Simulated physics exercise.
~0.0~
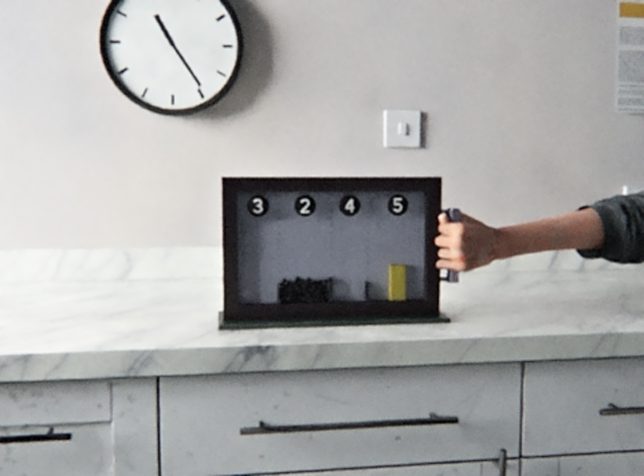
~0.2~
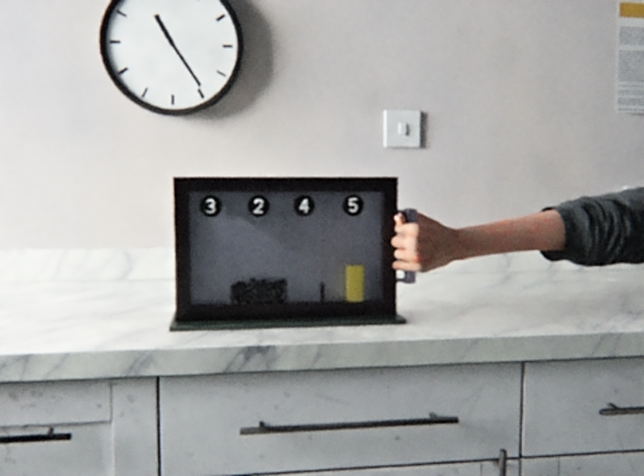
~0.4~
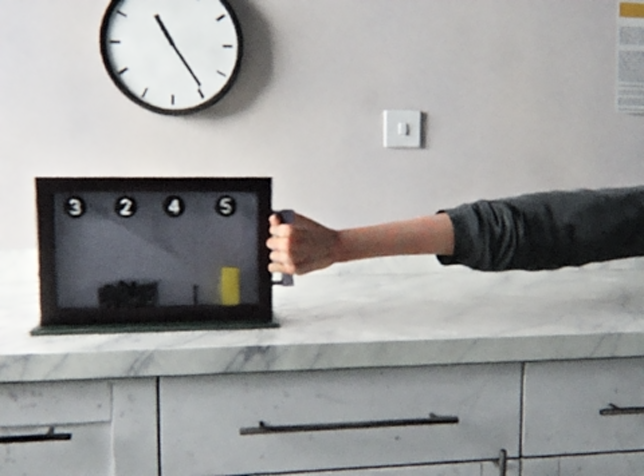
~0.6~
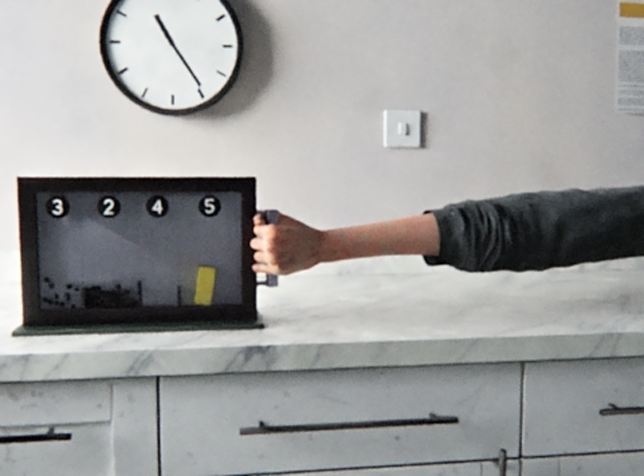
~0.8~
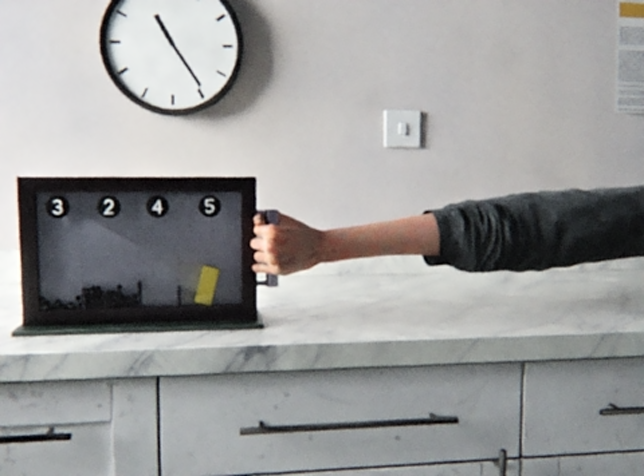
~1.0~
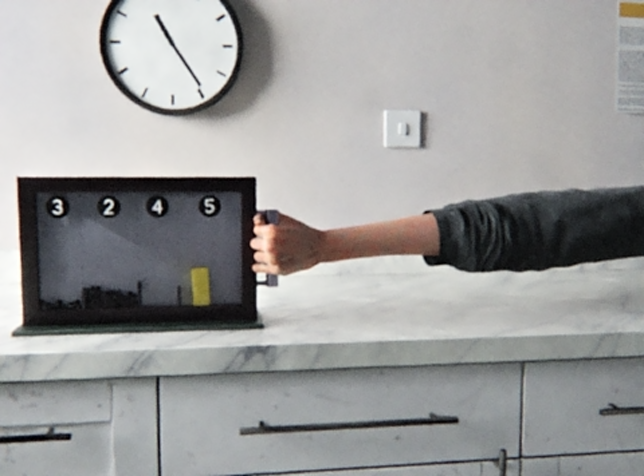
On a white marble kitchen counter, seen from the front by a still camera, stands a dark-framed, see-through case with four numbered circles along its top. Small black beads lie in a low heap left of its middle, and an upright yellow block stands at the right. A hand gripping the handle on the right side slides the case left along the counter, past the clock above. As the case stops, beads scatter toward the left wall and the yellow block tips. The beads settle low across the left part, and the block ends upright again, the hand still holding on.
